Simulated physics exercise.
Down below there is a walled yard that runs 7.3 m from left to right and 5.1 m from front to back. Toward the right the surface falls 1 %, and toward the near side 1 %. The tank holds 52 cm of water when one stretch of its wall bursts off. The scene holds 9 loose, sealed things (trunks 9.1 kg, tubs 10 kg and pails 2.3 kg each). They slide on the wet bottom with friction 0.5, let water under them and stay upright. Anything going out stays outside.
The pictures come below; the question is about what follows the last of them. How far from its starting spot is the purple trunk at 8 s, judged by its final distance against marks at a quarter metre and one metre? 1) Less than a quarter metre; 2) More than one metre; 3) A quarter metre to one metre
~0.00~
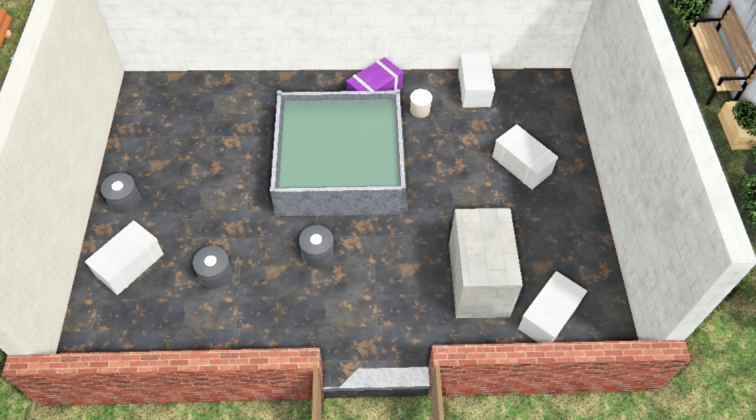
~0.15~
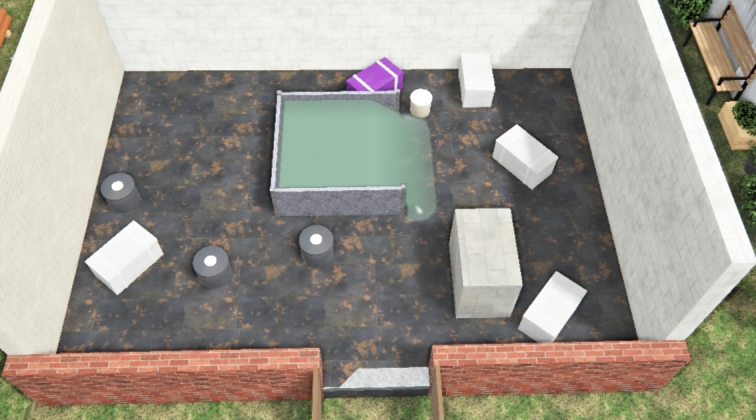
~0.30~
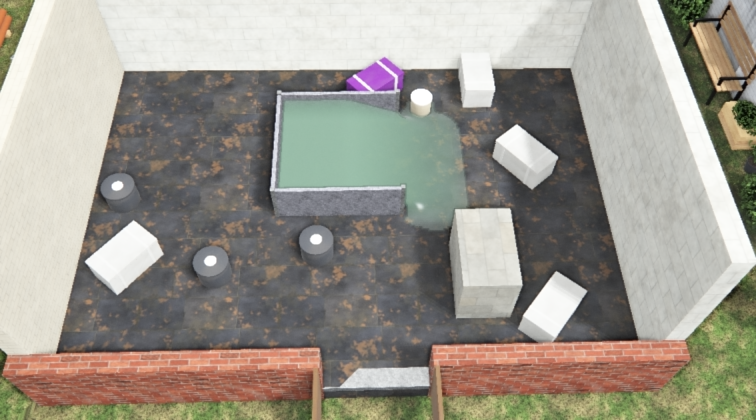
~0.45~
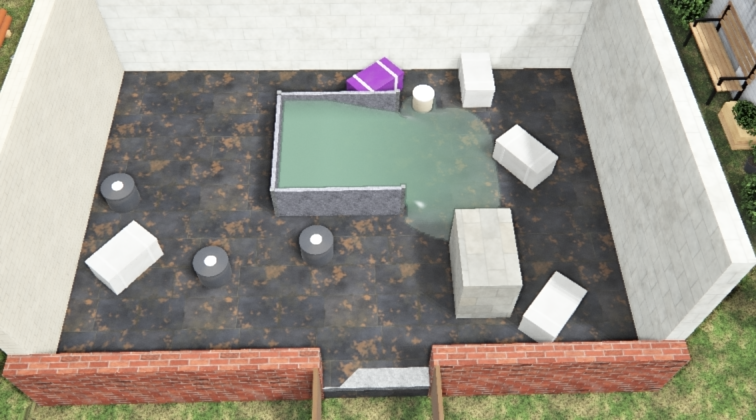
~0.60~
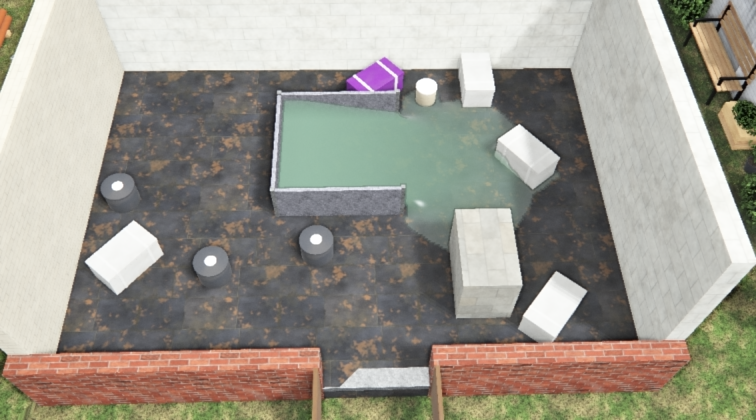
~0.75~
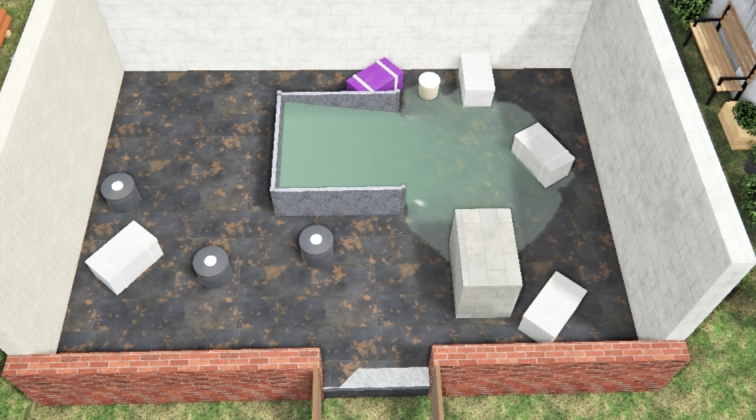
The answer is 2.
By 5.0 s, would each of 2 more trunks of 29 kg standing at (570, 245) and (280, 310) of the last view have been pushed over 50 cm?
Order kept: Exceeds it, falls short.
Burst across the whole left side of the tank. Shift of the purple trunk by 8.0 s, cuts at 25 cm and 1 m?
Under that change, the purple trunk covers a big distance.
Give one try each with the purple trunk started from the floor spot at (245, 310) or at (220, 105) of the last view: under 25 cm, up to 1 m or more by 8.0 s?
Results, in order: Displaced moderately, then displaced moderately.
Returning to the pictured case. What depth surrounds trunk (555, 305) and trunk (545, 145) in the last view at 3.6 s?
Depths: Near 8 cm, then near 16 cm.
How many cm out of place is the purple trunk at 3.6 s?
Around 0 cm from the start by that time.
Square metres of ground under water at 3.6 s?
I'd put it close to 17 m2.
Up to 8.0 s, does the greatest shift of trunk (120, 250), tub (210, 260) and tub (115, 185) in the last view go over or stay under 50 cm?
Well, going one by one, it's not that far, not that far and not that far.
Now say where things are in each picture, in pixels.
The purple trunk at (375, 76), on the bottom; 2.9 m2 under water; 0 of 9 have shifted, in the first picture.
The purple trunk at (375, 76), on the bottom; water covers 3.7 m2; 0 of 9 have shifted, in the second picture.
The purple trunk at (375, 76), on the bottom; water covers 4.7 m2; 0 of 9 have shifted, in the third picture.
The purple trunk at (375, 76), on the bottom; water covers 5.9 m2; 1 of 9 have shifted, in the fourth picture.
The purple trunk at (375, 76) rests on the ground; water covers 7.0 m2; 1 of 9 have shifted, in the fifth picture.
The purple trunk at (375, 76), on the bottom; 8.2 m2 under water; 2 of 9 have shifted, in the sixth picture.
After 1.6 s the purple trunk is near (375, 76), 0.0 m from its start, aground; 0 of 9 are out; 2 afloat.
After 3.6 s the purple trunk is near (375, 76), 0.0 m from its start, aground; 0 of 9 are out; 3 afloat.
After 5.6 s the purple trunk is near (310, 74), 1.0 m from its start, afloat; 0 of 9 are out; 5 afloat.
After 8.0 s the purple trunk is near (153, 77), 3.4 m from its start, aground; 0 of 9 are out; 3 afloat.
